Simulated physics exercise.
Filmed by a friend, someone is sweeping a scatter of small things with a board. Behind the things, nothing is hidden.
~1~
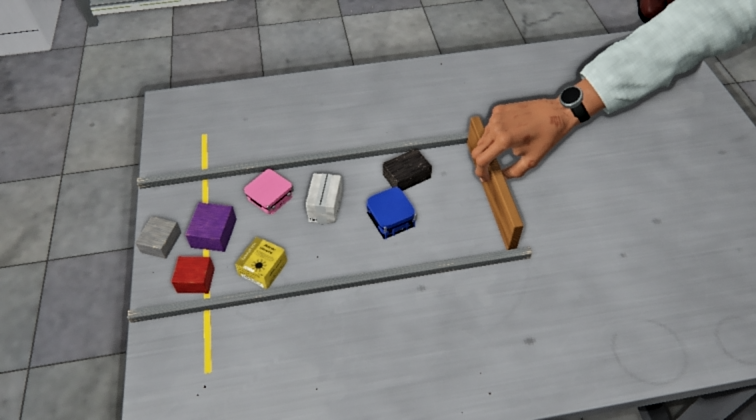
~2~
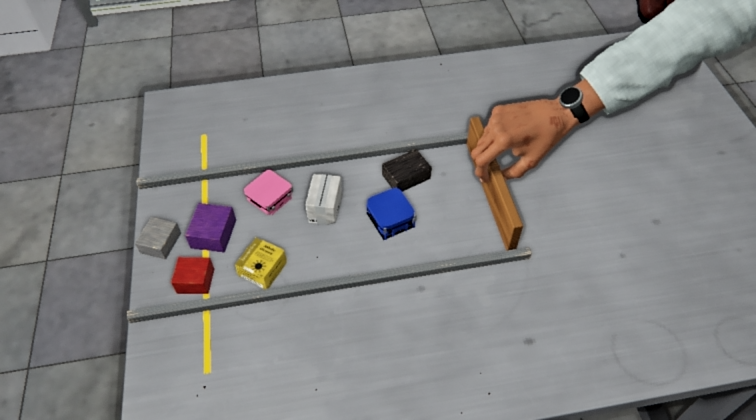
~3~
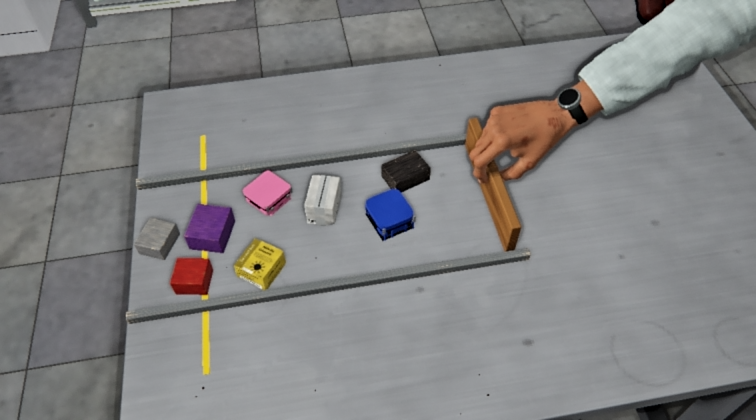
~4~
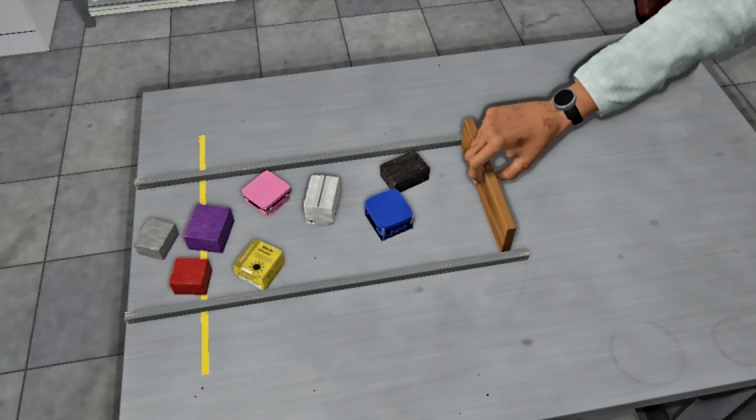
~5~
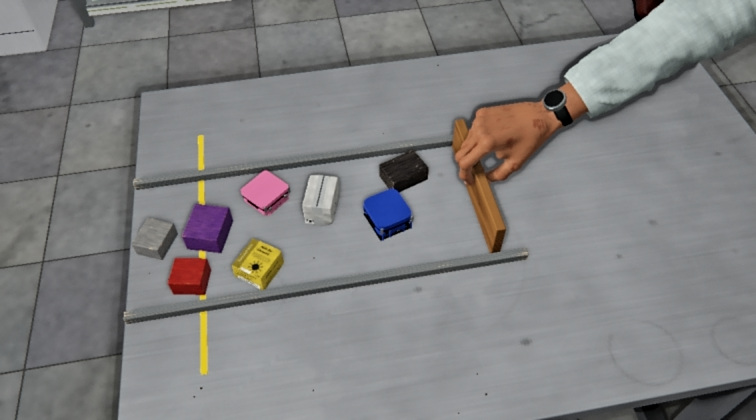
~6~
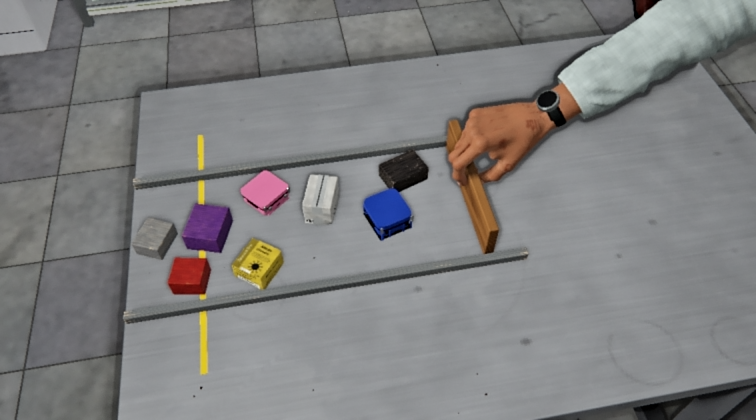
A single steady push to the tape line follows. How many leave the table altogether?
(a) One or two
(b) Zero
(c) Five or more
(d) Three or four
One or two (a).
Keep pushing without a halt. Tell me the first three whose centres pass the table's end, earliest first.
In order: The grey block, the purple block, the pink case.
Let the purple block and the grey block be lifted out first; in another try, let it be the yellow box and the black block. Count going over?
Taking the two tries in turn, it comes to 0 and 1.
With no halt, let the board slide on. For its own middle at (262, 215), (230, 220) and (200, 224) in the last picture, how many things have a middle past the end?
The counts are 0, 1 and 2, in that order.
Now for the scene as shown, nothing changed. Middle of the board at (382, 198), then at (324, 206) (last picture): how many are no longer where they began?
At the first place 2, at the second 4.
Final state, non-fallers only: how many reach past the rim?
1 overhanging.
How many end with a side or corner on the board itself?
All in all, 3.
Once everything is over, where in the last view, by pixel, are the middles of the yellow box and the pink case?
Around (183, 283), then around (139, 197).
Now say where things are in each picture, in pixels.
Grey block (159, 238); red block (194, 275); purple block (212, 227); board (493, 181); tape (206, 237), in the first picture.
Red block (193, 275); black block (407, 171), in the second picture.
Purple block (211, 228); blue case (390, 215), in the third picture.
Grey block (157, 239); yellow box (260, 264), in the fourth picture.
Red block (190, 276); pink case (266, 194), in the fifth picture.
Grey block (155, 238); red block (190, 276); purple block (208, 228); board (470, 185); tape (202, 238), in the sixth picture.
Soon after, none off yet; grey block at rest near (155, 238); red block at rest near (190, 276); purple block at rest near (208, 228).
Then, none off yet; grey block at rest near (155, 238); red block at rest near (190, 276); purple block moved a little near (192, 232).
At rest, the number that fall off is one or two; fallen, purple block and grey block.
